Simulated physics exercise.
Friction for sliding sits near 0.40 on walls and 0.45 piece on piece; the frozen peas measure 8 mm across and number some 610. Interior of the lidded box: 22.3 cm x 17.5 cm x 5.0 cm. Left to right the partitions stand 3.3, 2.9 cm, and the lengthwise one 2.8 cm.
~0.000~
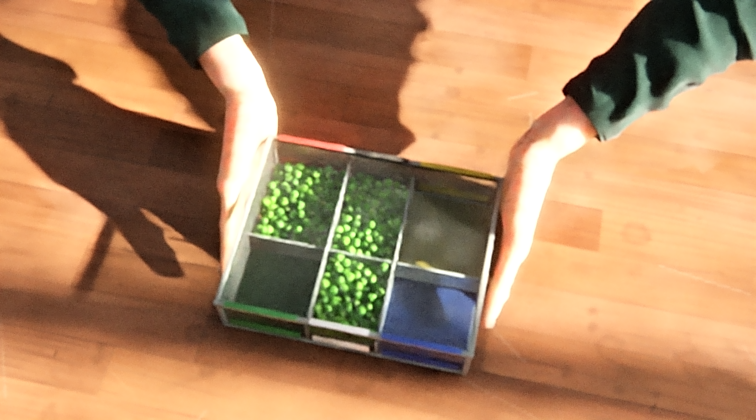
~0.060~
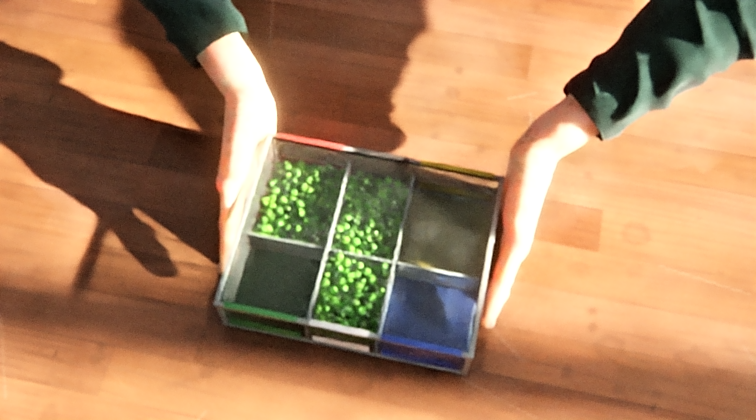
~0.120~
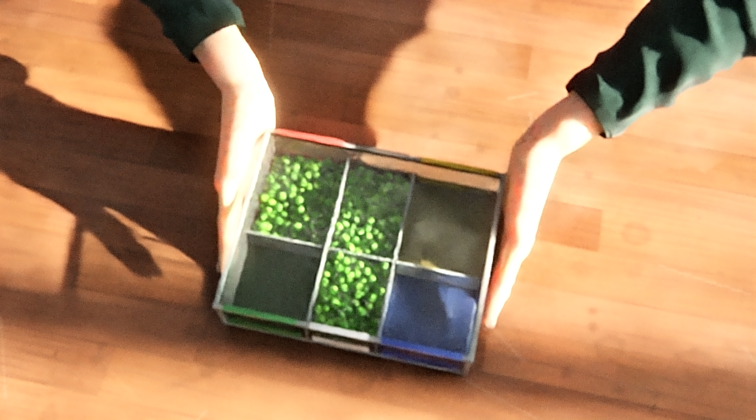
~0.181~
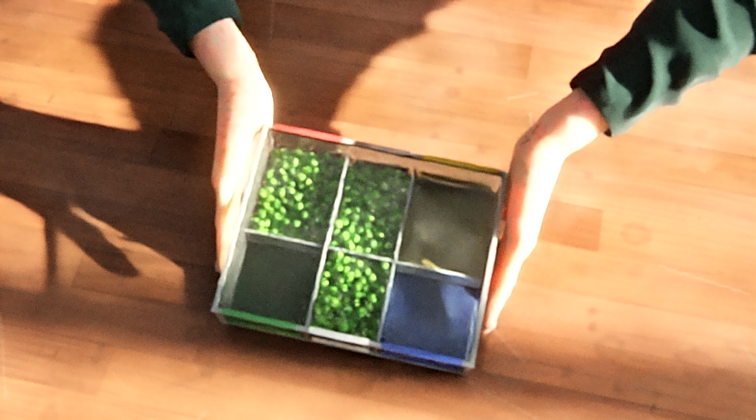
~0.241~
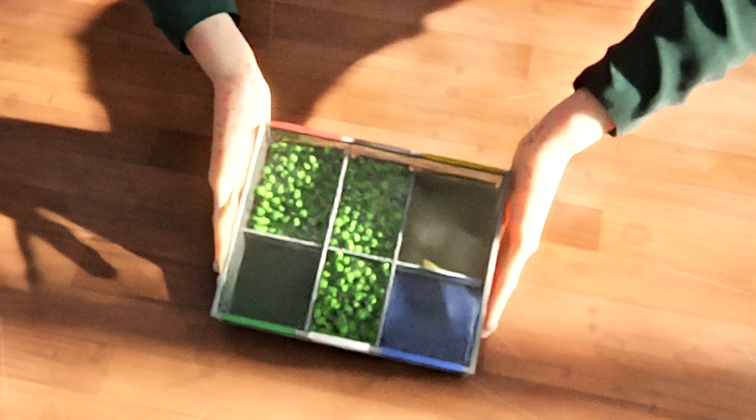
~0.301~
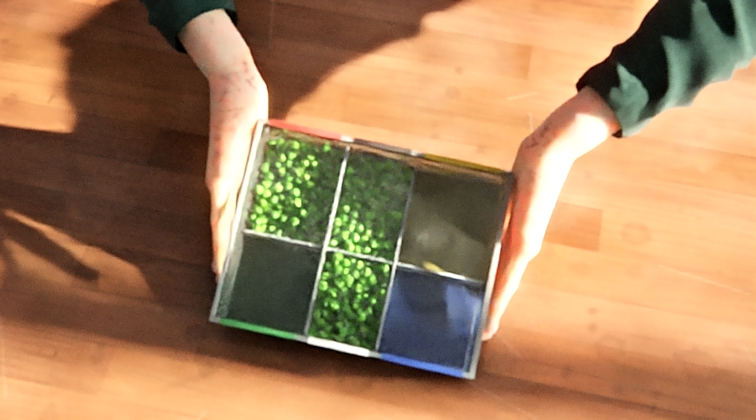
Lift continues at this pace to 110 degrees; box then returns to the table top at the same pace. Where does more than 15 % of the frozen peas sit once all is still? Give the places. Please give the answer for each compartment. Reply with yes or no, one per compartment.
Red no, blue yes, green yes, yellow no, white yes, black no.
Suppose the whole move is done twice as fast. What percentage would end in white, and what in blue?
In per cent, white gets 40 and blue gets 25.
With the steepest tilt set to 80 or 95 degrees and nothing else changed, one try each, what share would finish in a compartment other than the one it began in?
Roughly 45 percent, then roughly 65 percent.
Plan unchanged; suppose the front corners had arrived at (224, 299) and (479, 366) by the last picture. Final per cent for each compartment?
So it works out as red at 0 percent, blue at 65 percent, green at 0 percent, yellow at 5 percent, white at 30 percent and black at 0 percent.
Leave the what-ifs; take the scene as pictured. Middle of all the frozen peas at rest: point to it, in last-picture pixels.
My guess is close to (345, 316).
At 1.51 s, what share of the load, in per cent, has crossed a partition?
60 %.
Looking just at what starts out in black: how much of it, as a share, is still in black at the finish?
Something like 0 per cent.
After 1.51 s, tilt 110 degrees; red 5 %, blue 15 %, green 25 %, white 45 %, black 5 %.
After 2.32 s, tilt 49 degrees; blue 25 %, green 30 %, white 45 %.
After 3.15 s, tilt 0 degrees; blue 30 %, green 30 %, white 40 %.
By 3.9 s all is still; red 0 %, blue 30 %, green 30 %, yellow 0 %, white 40 %, black 0 %.
